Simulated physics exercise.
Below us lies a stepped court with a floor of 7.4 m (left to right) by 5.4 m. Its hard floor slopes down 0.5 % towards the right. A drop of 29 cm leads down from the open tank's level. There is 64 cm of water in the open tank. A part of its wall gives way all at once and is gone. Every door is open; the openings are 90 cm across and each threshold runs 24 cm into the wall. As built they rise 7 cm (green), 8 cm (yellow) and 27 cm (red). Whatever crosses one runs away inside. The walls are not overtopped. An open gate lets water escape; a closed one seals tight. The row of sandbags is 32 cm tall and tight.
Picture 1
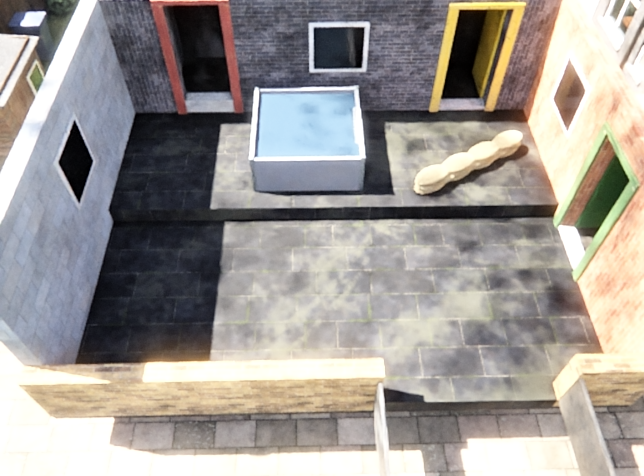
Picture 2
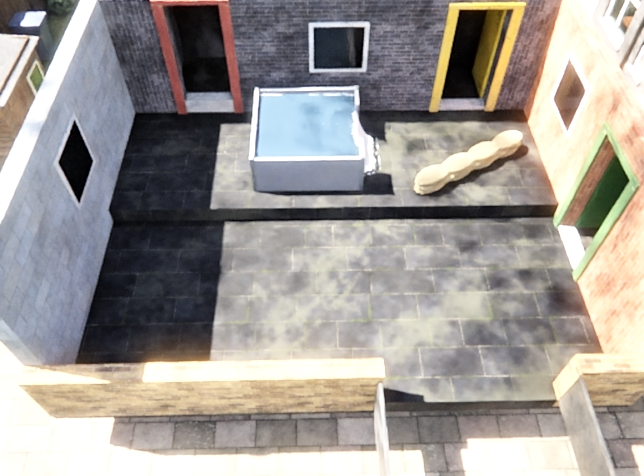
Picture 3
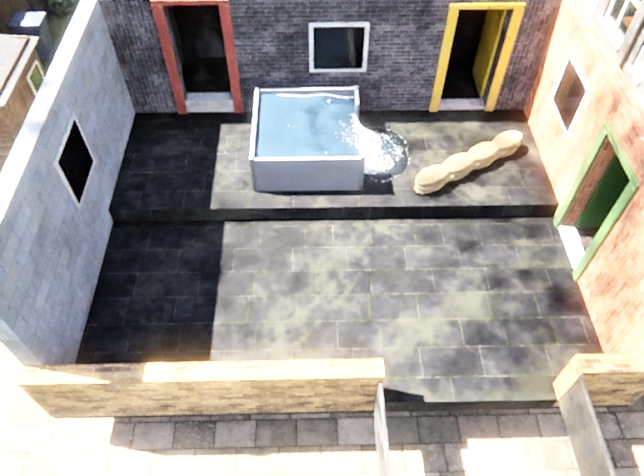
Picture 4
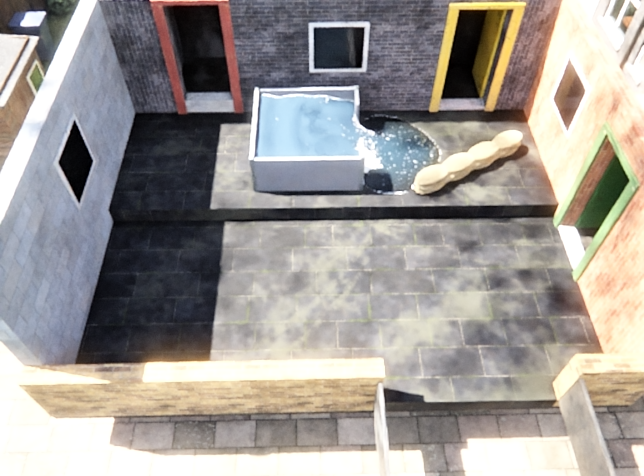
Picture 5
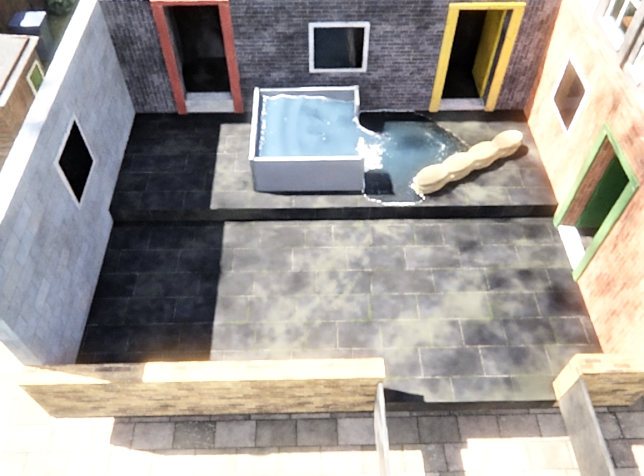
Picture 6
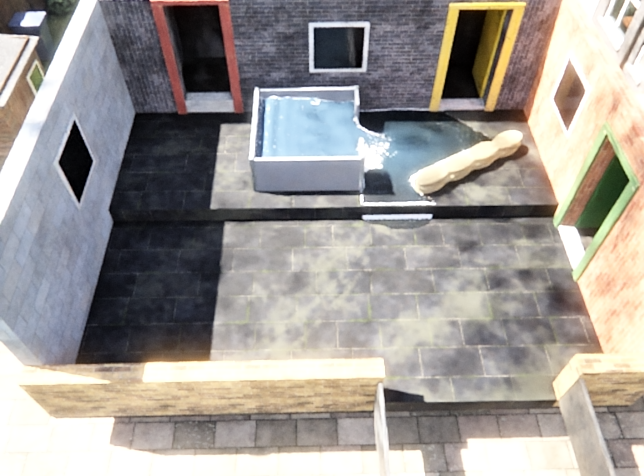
The clip shows a walled courtyard where water bursts from the right side of an open tank, spreads rightward across the raised dark floor around a pale twisted object, and then spills over the step's front edge.
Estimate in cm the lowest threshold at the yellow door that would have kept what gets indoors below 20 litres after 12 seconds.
At least 25 cm or so.
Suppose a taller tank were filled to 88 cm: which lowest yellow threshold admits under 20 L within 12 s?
Then roughly 31 cm.
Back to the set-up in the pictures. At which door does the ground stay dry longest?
Last comes the red one.
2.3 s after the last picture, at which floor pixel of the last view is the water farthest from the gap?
Near (593, 323).
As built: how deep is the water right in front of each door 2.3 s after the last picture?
Depths in cm: Green 4, yellow 22, red 0.
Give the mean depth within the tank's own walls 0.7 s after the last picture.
Roughly 42 cm on average.
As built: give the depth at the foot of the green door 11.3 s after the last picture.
Some 1.5 cm.
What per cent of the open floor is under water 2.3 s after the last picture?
Some 30 per cent of it.
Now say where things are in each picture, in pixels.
The first picture shows the open tank at (307, 125) is whole and still, 64 cm deep; the yellow door at (472, 65) is dry.
In the second picture, water pours out at (356, 142) and has run 0.3 m, to (374, 168); about 9 cm deep outside, 64 cm at the back.
In the third picture, the front is at (404, 163), 0.8 m from the gap at (356, 144); 0.8 m2 of floor is wet, 64 cm left at the back.
In the fourth picture, water pours out at (356, 144) and has run 1.4 m, to (436, 153); about 7 cm deep outside, 63 cm at the back.
In the fifth picture, the front is at (467, 155), 2.0 m from the gap at (356, 144); 2.9 m2 of floor is wet, 57 cm left at the back.
In the sixth picture, water pours out at (356, 144) and has run 2.5 m, to (492, 148); about 5 cm deep outside, 53 cm at the back; the yellow door at (472, 65), 2.4 m from the gap, is still 0.4 m from the nearest water.
Then, 0.7 s after the last picture water covers 15 % of the floor, deepest (57 cm) near (526, 115); 14 cm at the yellow door, 0 litres in over its 8 cm threshold.
Then, 2.3 s after the last picture water covers 30 % of the floor, deepest (32 cm) near (526, 115); 22 cm at the yellow door, 77 litres in over its 8 cm threshold.
Then, 11.3 s after the last picture water covers 65 % of the floor, deepest (10 cm) near (526, 115); 9 cm at the yellow door, 357 litres in over its 8 cm threshold.
At the yellow door as built, the water peaked near 23 cm, 2.5 s after the last picture.
Run again over the same 12 s with other heights there, 34 litres in over 22.5 cm, 5 litres over 31 cm. The limit of 20 litres is kept from about 25 cm up.
